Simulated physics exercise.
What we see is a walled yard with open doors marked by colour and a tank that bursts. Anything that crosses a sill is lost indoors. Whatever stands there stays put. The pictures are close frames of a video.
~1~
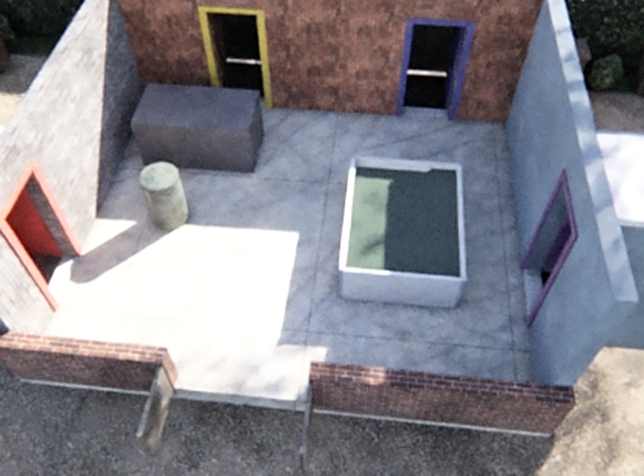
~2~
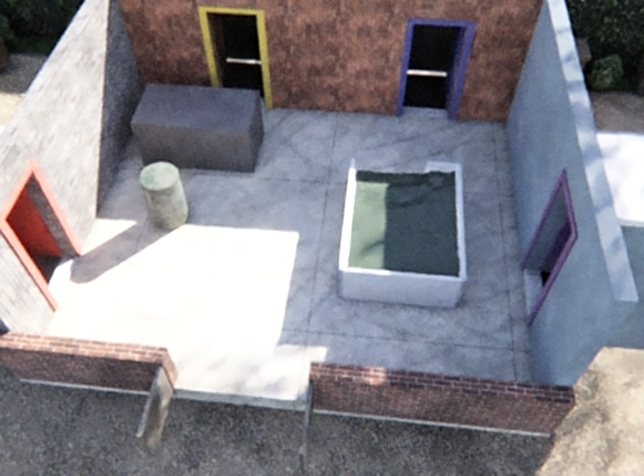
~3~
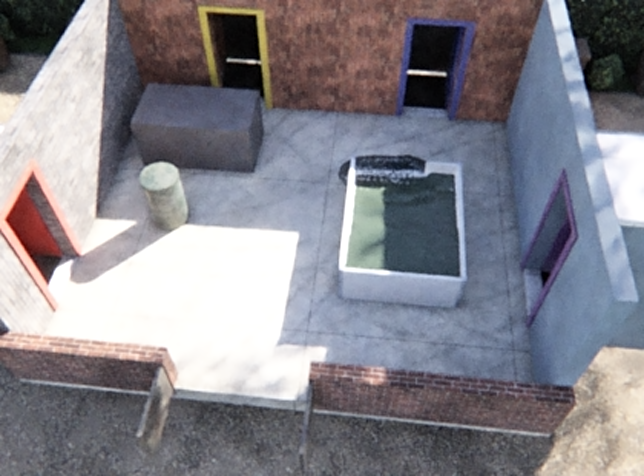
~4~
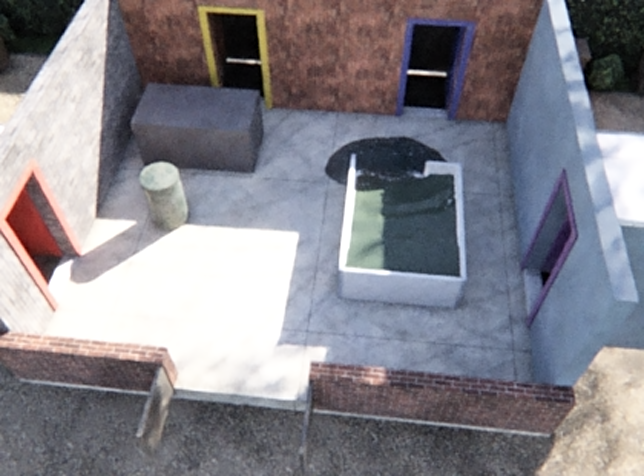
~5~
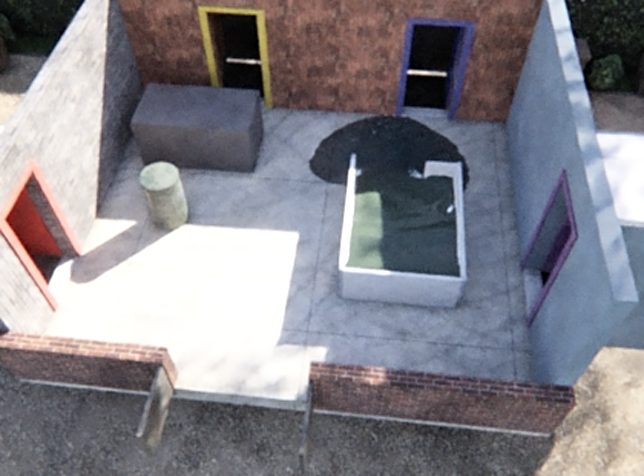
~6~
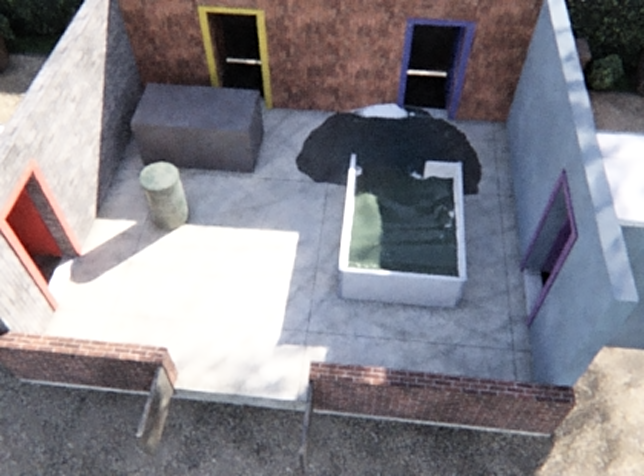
Walled courtyard, still water in a white tank pouring through a gap on the far side and spreading across paving.
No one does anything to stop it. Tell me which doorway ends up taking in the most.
That would be the blue doorway.
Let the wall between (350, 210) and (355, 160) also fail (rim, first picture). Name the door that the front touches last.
That is the door marked purple.
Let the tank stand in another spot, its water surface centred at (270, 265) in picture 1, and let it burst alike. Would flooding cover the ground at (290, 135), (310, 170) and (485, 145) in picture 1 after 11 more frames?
Log, spots in order: Taken by the flood / taken by the flood / unwetted.
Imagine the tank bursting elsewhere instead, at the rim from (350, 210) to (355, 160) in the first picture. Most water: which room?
It's the red door.
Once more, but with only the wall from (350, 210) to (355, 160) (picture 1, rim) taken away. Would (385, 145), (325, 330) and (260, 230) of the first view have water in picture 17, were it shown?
Untouched, untouched, soaked.
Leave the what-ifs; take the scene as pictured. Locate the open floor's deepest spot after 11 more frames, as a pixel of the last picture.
I'd mark about pixel (379, 120).
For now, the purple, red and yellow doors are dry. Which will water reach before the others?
My pick would be the yellow door.
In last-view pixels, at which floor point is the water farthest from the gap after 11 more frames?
Near (163, 106).
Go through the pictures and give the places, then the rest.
In the first frame, still water in the tank at (404, 217).
In the second frame, the front is at a hidden place, out from the gap on the tank's far side.
In the third frame, the front is at a hidden place, out from the gap on the tank's far side.
In the fourth frame, the front is at (409, 141), out from the gap on the tank's far side.
In the fifth frame, the front is at (403, 119), out from the gap on the tank's far side.
In the sixth frame, water pours out on the tank's far side and has run to (413, 108).
A moment on, water covers 20 % of the floor; red door not reached, purple door not reached, yellow door not reached, blue door some in.
Next, water covers 25 % of the floor; red door not reached, purple door not reached, yellow door wet at the sill, nothing in, blue door a lot in.
Then, water covers 40 % of the floor; red door not reached, purple door not reached, yellow door a trickle in, blue door a lot in.
Later, water covers 75 % of the floor; red door wet at the sill, nothing in, purple door wet at the sill, nothing in, yellow door a trickle in, blue door a lot in.
In the end, water covers 90 % of the floor; red door a trickle in, purple door wet at the sill, nothing in, yellow door some in, blue door a lot in; the blue door has let in the most.
